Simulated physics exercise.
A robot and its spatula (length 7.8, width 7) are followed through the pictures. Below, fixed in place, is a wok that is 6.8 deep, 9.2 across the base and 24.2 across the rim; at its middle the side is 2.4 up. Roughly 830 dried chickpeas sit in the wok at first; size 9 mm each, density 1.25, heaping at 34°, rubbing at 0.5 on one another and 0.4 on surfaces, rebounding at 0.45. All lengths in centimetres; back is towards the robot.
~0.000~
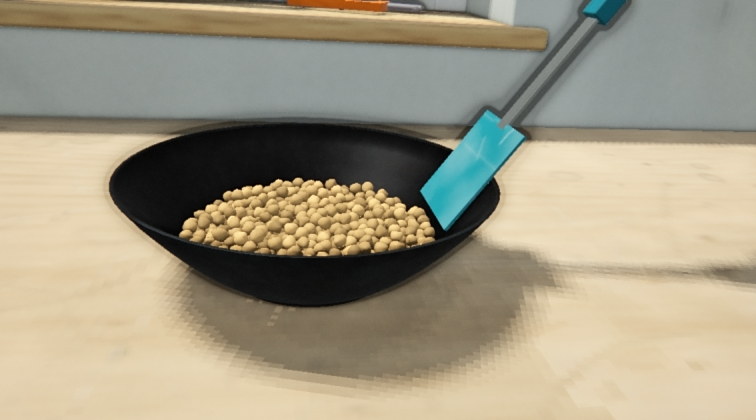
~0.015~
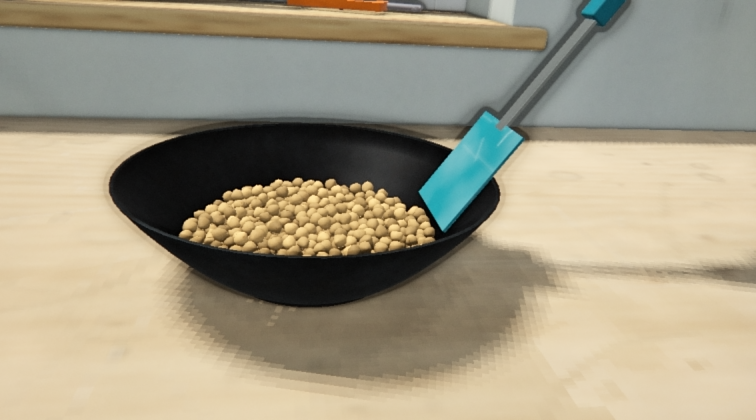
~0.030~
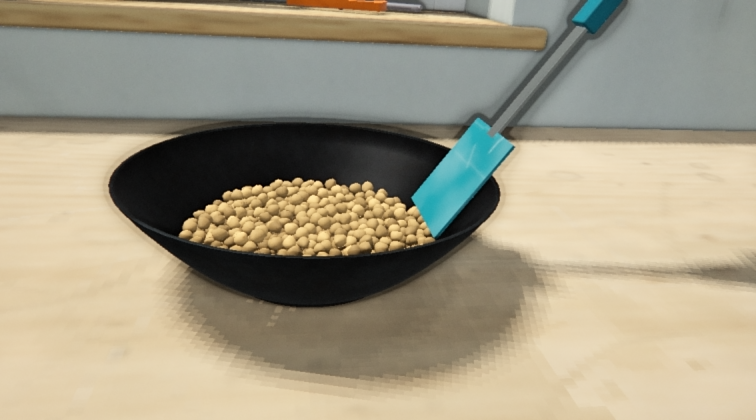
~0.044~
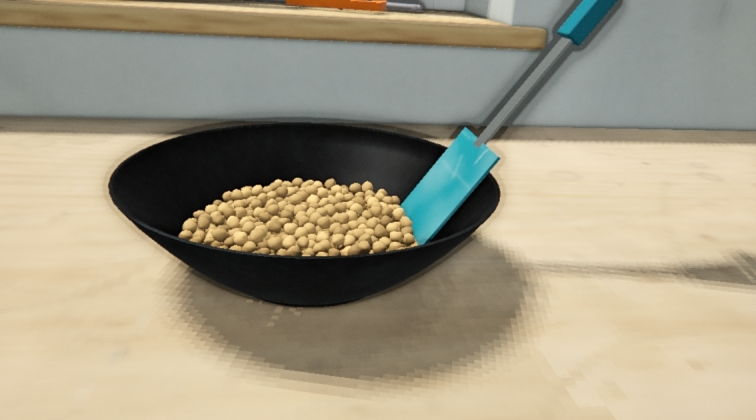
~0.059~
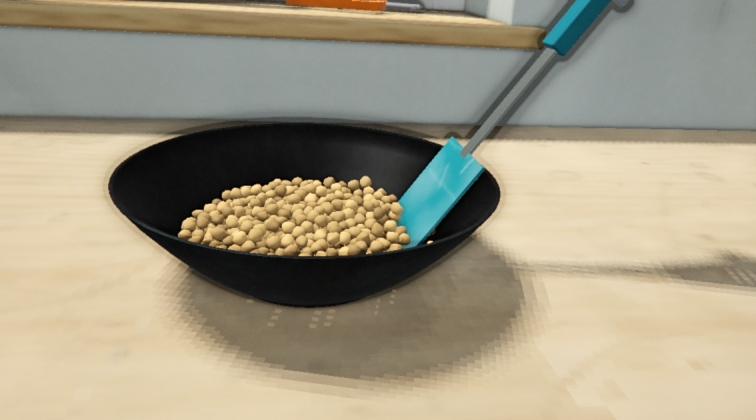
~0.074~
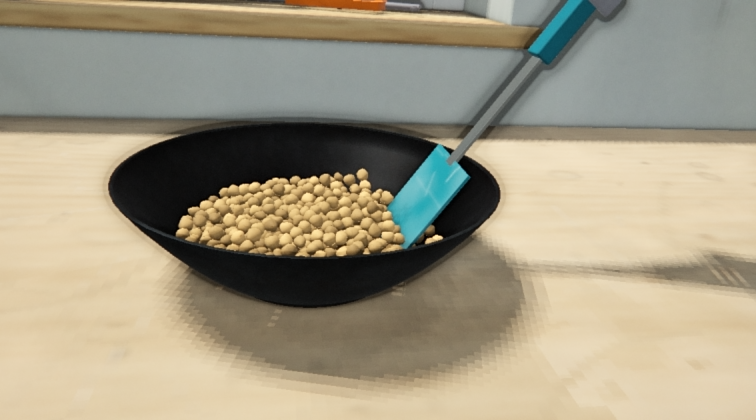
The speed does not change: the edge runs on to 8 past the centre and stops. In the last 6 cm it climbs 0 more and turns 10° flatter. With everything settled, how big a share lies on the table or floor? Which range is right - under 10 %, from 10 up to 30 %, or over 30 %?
Right range: From 10 up to 30 %.
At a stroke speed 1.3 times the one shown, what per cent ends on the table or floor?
I'd put it at about 30 per cent.
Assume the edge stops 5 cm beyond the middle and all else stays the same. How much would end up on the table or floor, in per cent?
Then roughly 0 percent would finish on the table or floor.
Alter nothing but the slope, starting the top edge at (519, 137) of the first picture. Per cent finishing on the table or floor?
Roughly 15 percent ends on the table or floor.
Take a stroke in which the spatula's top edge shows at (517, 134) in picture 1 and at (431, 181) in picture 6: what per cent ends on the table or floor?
Around 35 per cent finishes there.
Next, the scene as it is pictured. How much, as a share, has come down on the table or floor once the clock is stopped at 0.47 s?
Close to 15 per cent of the load.
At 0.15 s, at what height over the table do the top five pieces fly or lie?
About 7 centimetres.
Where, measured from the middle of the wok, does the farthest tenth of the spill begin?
It comes out at close to 30 centimetres.
After 0.15 s, sloping 55°, highest piece 8 above the table; 828 in the wok, 2 on the blade or in flight.
After 0.23 s, sloping 51°, highest piece 7 above the table; 828 in the wok, 2 on the blade or in flight.
After 0.47 s, sloping 45°, highest piece 8 above the table; 672 in the wok, 136 on the table or floor, 22 on the blade or in flight.
After 1.52 s, sloping 45°, highest piece 8 above the table; 669 in the wok, 161 on the table or floor.
At rest, 669 in the wok, 161 on the table or floor. That is 19 % on the table or floor.
